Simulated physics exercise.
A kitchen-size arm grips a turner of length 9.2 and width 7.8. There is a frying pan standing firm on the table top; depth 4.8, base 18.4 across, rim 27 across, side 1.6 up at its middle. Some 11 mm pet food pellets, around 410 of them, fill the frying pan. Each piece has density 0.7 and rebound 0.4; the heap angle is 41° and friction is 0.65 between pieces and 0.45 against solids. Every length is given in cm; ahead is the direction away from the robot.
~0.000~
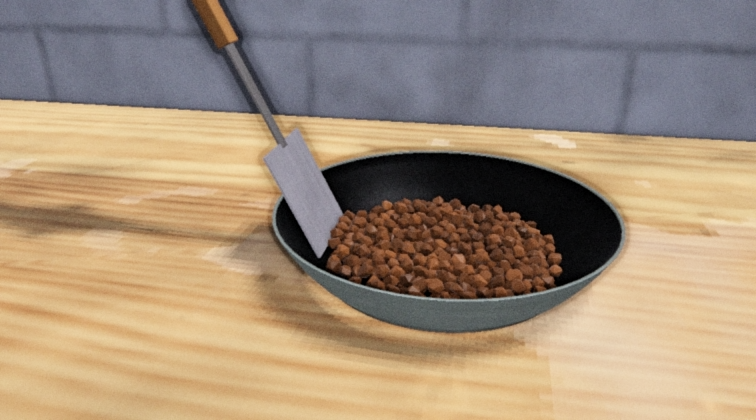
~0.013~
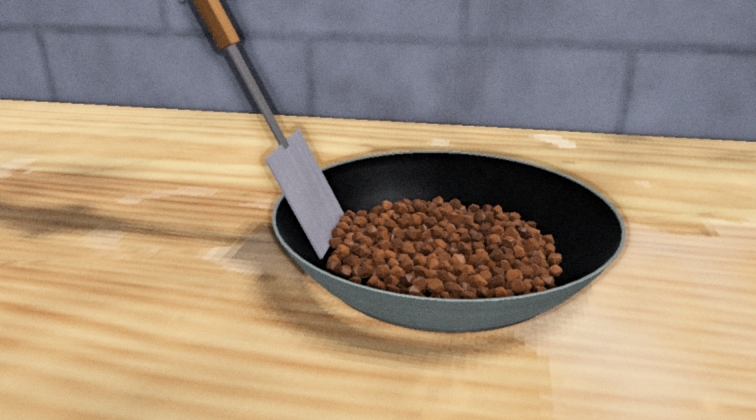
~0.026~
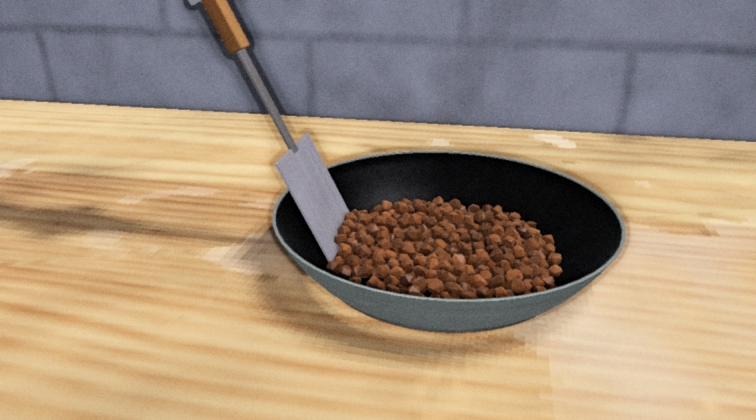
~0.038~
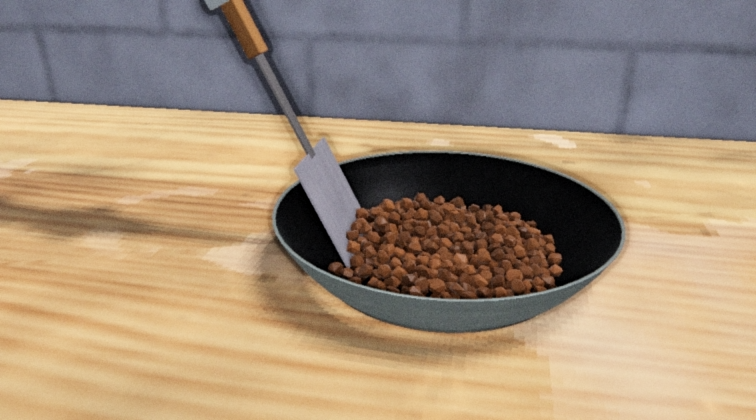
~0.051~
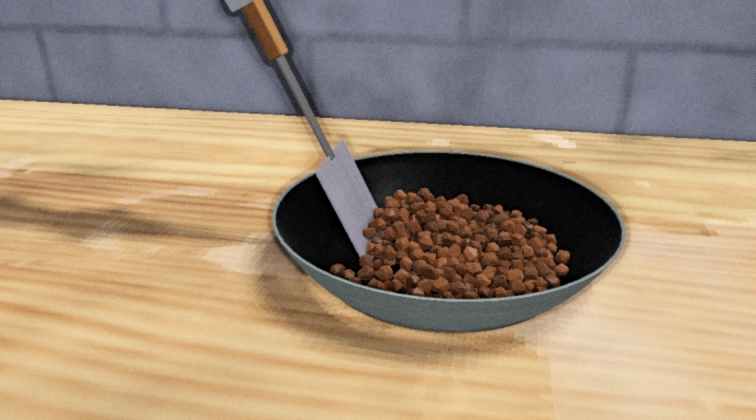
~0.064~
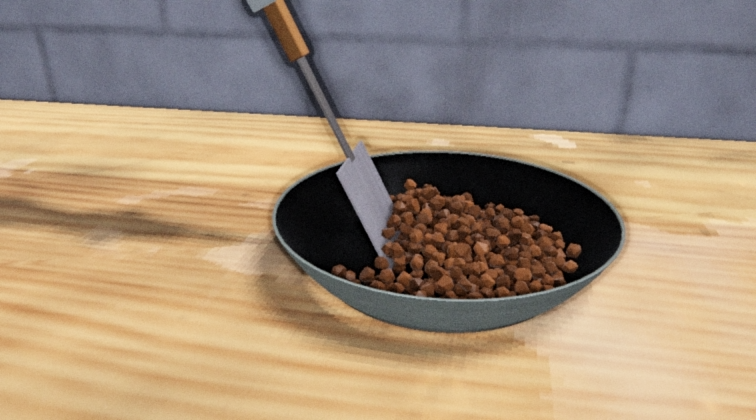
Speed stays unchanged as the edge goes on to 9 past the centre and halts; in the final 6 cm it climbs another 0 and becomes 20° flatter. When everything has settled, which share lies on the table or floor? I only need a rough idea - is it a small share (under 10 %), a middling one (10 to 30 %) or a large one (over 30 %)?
A middling one, 10 to 30 %.
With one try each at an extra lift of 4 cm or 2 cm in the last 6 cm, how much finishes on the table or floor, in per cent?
Result, in order: Approx. 25 % and 25 %.
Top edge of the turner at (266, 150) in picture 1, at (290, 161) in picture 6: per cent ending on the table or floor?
My guess would be close to 5 per cent.
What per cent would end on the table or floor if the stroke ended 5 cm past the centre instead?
About 5 %.
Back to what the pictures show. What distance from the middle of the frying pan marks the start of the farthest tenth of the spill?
Some 30 cm from the centre.
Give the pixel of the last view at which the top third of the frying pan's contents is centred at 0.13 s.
(513, 232).
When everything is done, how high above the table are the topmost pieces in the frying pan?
Top of the heap: Roughly 6.0 cm above the table top.
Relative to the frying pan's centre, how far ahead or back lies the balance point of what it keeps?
Offset: About 5.5 cm, ahead.
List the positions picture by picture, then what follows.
In the first picture, turner top edge at (281, 142), sloping 64°; upper third of the load around (440, 237), from x 335 to 555, top at y 205; 411 in the frying pan.
In the second picture, turner top edge at (283, 143), sloping 64°; upper third of the load around (440, 237), from x 335 to 555, top at y 205.
In the third picture, turner top edge at (292, 147), sloping 64°; upper third of the load around (438, 236), from x 335 to 555, top at y 205.
In the fourth picture, turner top edge at (310, 152), sloping 64°; upper third of the load around (426, 233), from x 335 to 555, top at y 200.
In the fifth picture, turner top edge at (330, 154), sloping 64°; upper third of the load around (436, 229), from x 335 to 560, top at y 195.
In the sixth picture, turner top edge at (350, 156), sloping 64°; upper third of the load around (447, 227), from x 340 to 575, top at y 185; 411 in the frying pan.
By 0.09 s, sloping 64°, highest piece 8 above the table; 411 in the frying pan.
By 0.13 s, sloping 59°, highest piece 9 above the table; 411 in the frying pan.
By 0.34 s, sloping 44°, highest piece 7 above the table; 346 in the frying pan, 48 on the table or floor, 17 on the blade or in flight.
By 1.39 s, sloping 44°, highest piece 6 above the table; 345 in the frying pan, 66 on the table or floor.
Final count, 345 in the frying pan, 66 on the table or floor. That is 16 % on the table or floor.
